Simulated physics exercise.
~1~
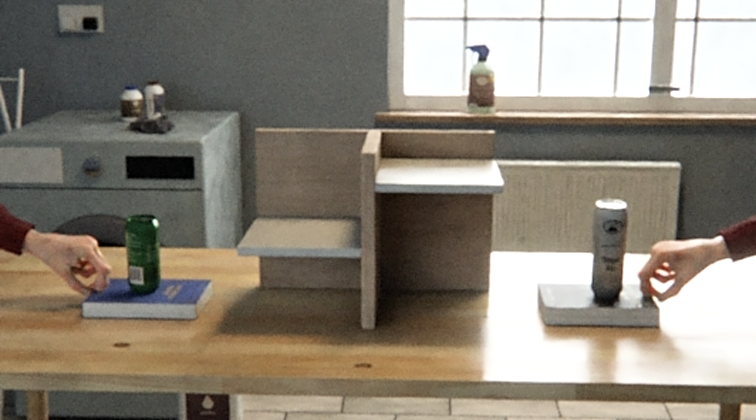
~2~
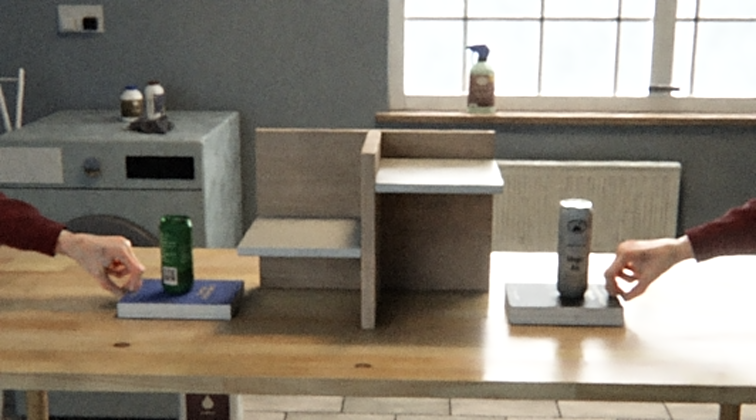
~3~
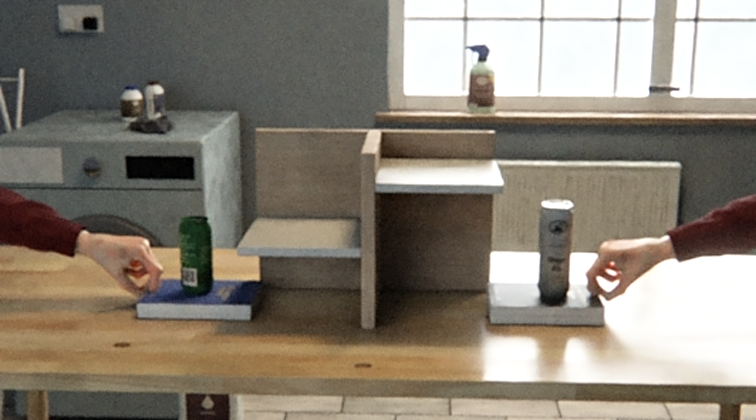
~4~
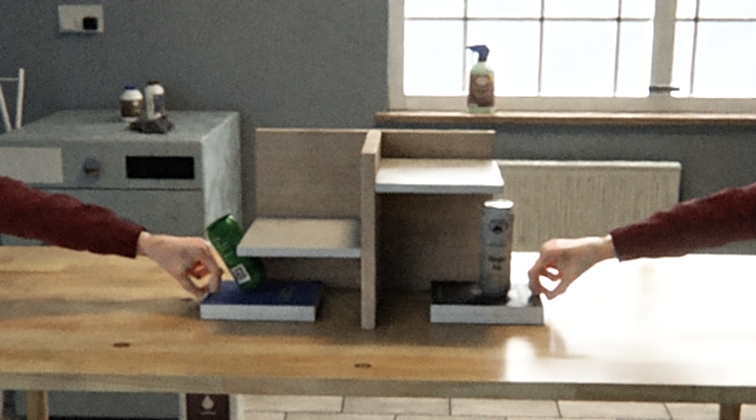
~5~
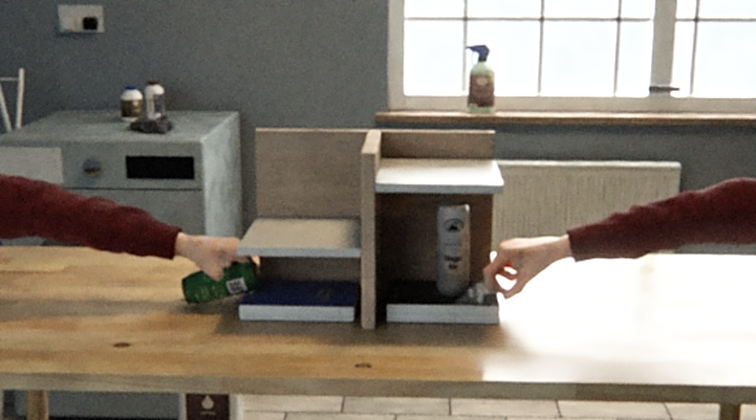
On a wooden table in front of a window and a radiator, a rack holds a low shelf on its left and a higher one on its right. A hand on each side pushes a book inward, the blue one carrying a green can and the black one a white can. Both cans ride upright at first. Then the green can meets the edge of the low shelf and tilts back as its book keeps sliding. It ends on its side by the left hand, the blue book under the shelf, while the white can stands upright beneath the higher shelf.
